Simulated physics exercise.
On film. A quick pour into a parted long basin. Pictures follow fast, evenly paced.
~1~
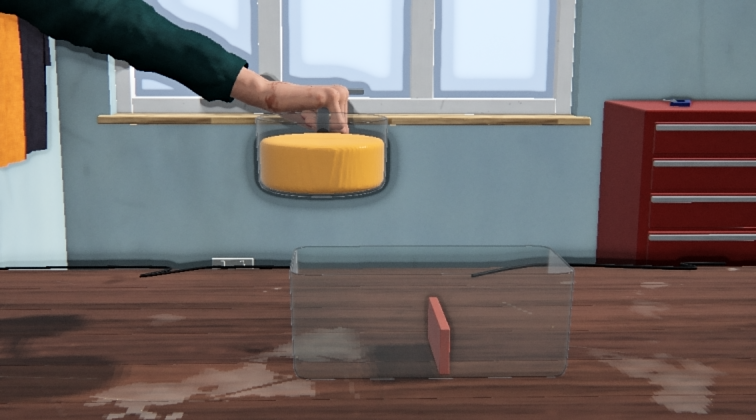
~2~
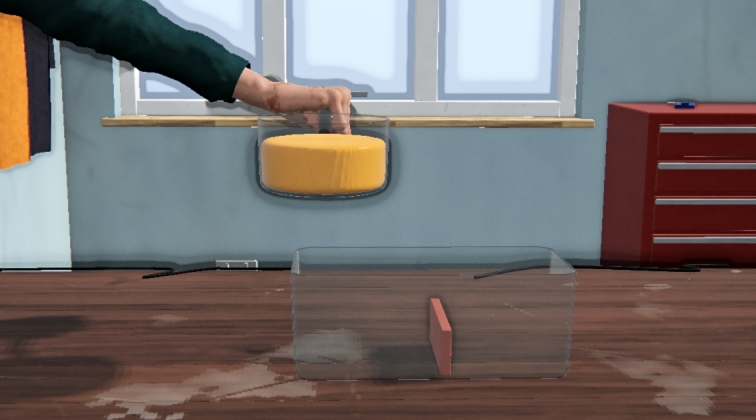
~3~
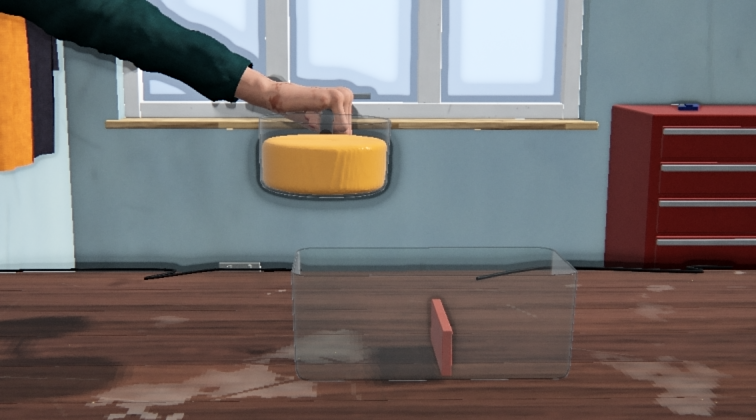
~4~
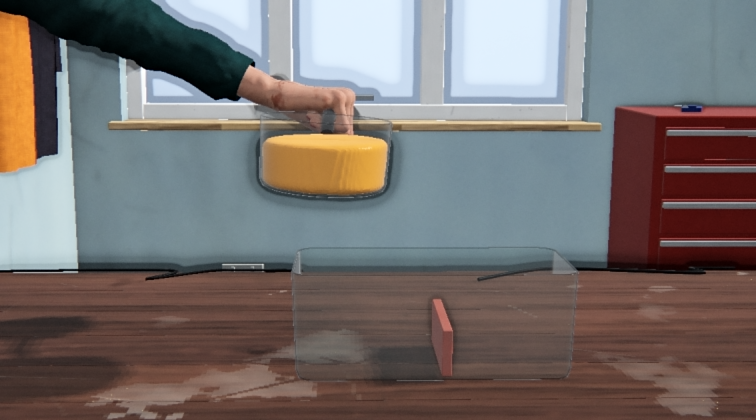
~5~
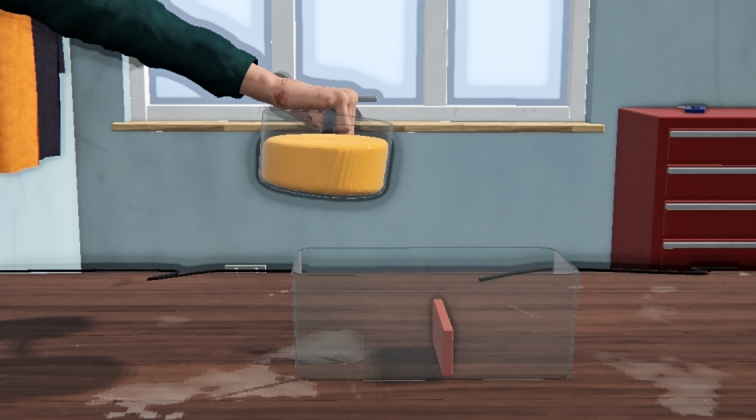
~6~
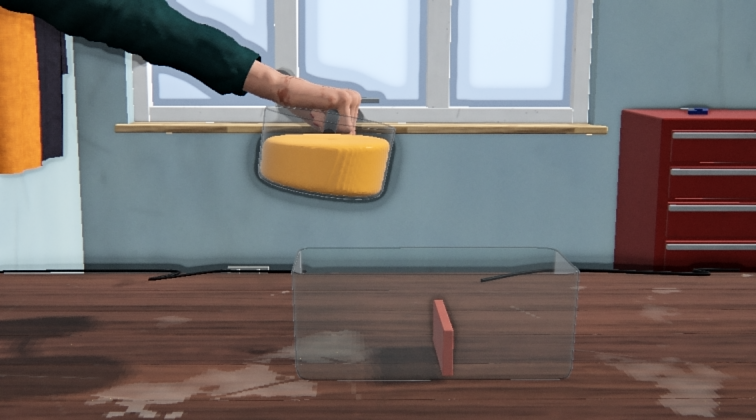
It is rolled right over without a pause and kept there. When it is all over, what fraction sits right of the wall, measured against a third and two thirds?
It finishes at between a third and two thirds.
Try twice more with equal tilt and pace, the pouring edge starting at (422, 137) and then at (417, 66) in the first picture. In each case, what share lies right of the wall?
First place gives some 80 %, second place some 85 %.
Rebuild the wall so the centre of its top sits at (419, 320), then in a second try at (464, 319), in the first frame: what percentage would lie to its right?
Well, it's close to 70 per cent for the first one, then 10 per cent for the other.
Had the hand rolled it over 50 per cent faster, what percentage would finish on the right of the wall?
Roughly 40 %.
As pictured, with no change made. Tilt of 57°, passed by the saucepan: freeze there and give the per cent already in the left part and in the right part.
Roughly 5 per cent on the left, roughly 0 per cent on the right.
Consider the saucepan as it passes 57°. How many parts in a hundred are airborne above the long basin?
Near 20 %.
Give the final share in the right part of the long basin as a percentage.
Roughly 50 %.
A moment on, the saucepan is tipped part way and 73 per cent is still to pour, 3 is left of the wall and 2 right of it.
Next, the saucepan is tipped on its side and 17 per cent is still to pour, 25 is left of the wall and 47 right of it.
Then the saucepan is tipped right over and 1 per cent is still to pour, 50 is left of the wall and 48 right of it.
Later the saucepan is tipped right over and 0 per cent is still to pour, 52 is left of the wall and 48 right of it.
In the end 52 per cent lies left of the wall, 48 right of it and 0 outside.
